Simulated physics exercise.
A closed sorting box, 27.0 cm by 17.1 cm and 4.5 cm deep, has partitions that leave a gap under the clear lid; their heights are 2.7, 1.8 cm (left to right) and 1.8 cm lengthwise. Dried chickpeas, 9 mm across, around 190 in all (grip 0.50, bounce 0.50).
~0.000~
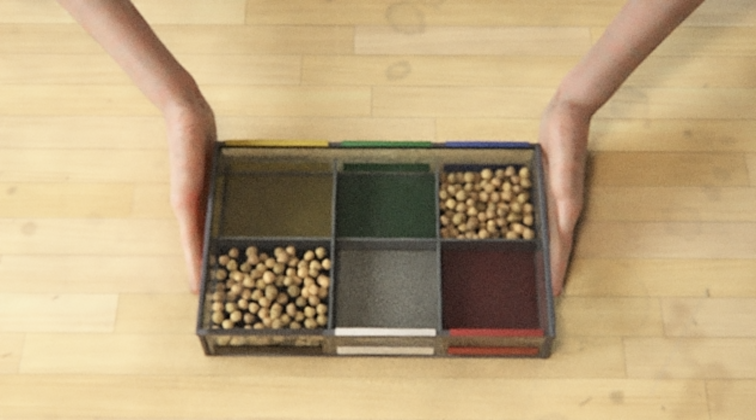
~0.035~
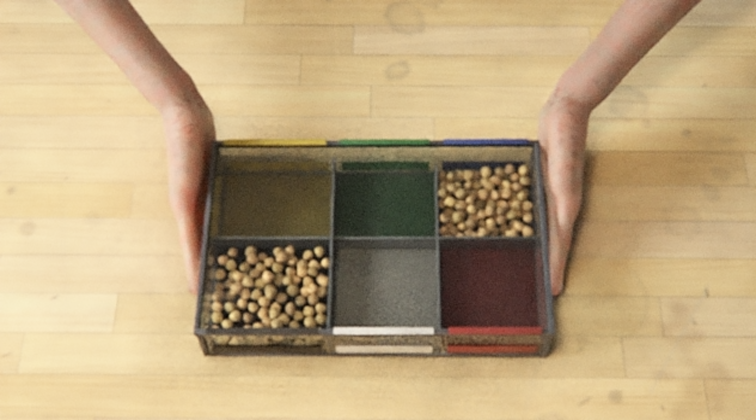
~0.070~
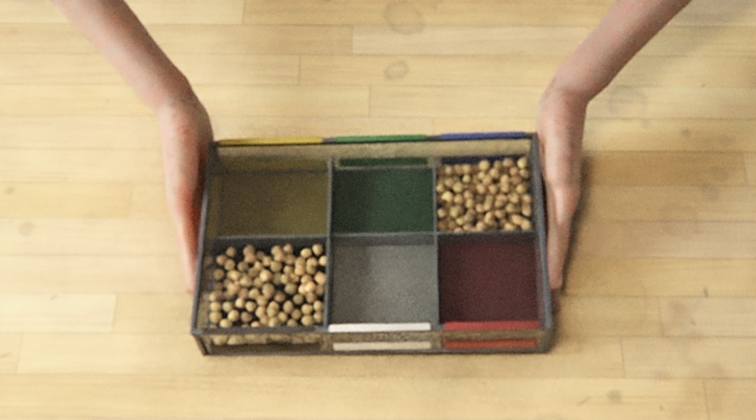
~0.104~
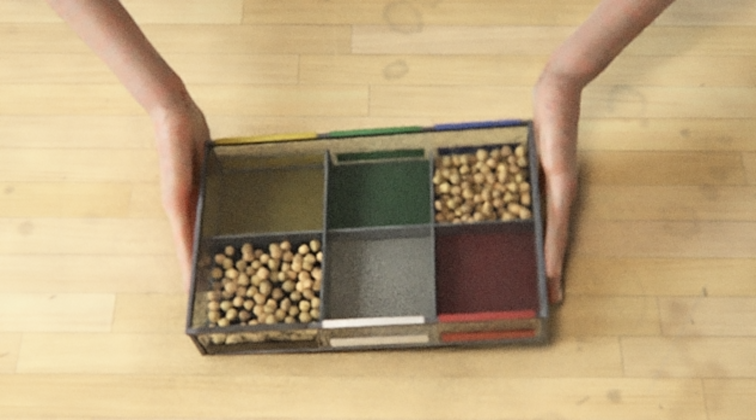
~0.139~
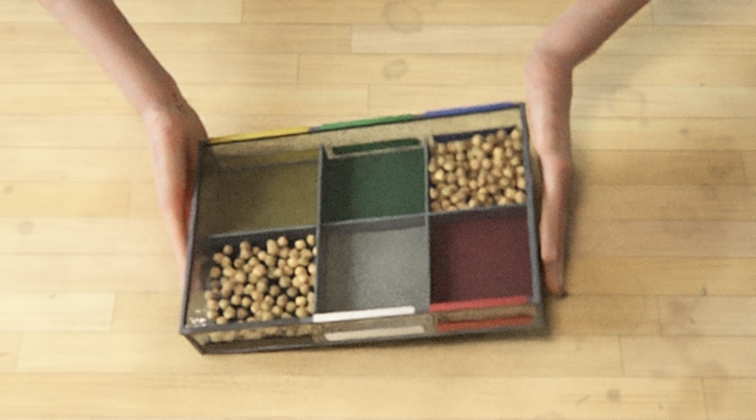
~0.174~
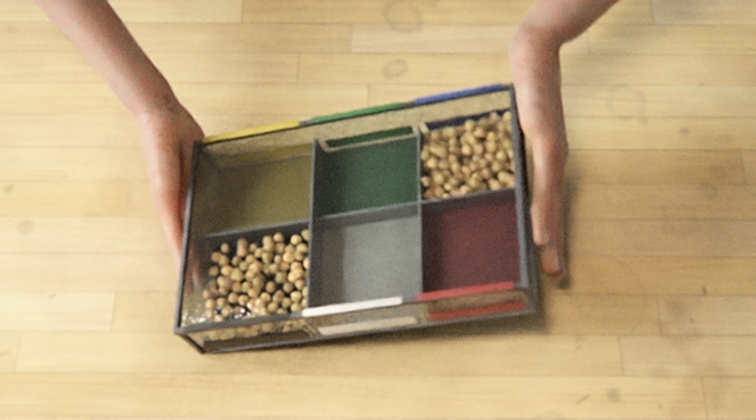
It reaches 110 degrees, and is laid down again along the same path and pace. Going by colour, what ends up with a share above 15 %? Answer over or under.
Red under, blue under, green under, yellow over, white under, black over.
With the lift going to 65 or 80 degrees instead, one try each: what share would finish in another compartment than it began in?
Some 35 and 45 per cent.
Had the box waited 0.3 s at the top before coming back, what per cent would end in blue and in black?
Blue 0, black 55.
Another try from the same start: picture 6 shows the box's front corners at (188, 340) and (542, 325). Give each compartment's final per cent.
Red 0, blue 0, green 0, yellow 0, white 35, black 65.
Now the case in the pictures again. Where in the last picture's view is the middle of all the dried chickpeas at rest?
Near (230, 254).
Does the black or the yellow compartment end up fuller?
It is the black one.
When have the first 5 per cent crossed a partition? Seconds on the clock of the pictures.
At about 0.60 s.
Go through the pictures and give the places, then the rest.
In the first frame, box tilt 0 degrees, front corners at (201, 330) and (550, 333); blue 50 %, black 50 %.
In the second frame, box tilt 1 degrees, front corners at (199, 330) and (549, 330).
In the third frame, box tilt 3 degrees, front corners at (196, 330) and (547, 324), lowest corner left front.
In the fourth frame, box tilt 7 degrees, front corners at (191, 330) and (543, 313), lowest corner left front.
In the fifth frame, box tilt 12 degrees, front corners at (185, 329) and (535, 299), lowest corner left front.
In the sixth frame, box tilt 18 degrees, front corners at (179, 329) and (523, 283), lowest corner left front; blue 50 %, black 50 %. The box's pace is about 155 degrees a second.
Then, at 0.84 s, tilt 110 degrees; blue 15 %, green 15 %, yellow 15 %, black 50 %.
After 1.28 s, tilt 49 degrees; yellow 40 %, black 55 %.
Then, at 1.80 s, tilt 0 degrees; yellow 40 %, black 55 %.
In the end, at 2.1 s, red 0 %, blue 0 %, green 0 %, yellow 40 %, white 0 %, black 55 %.
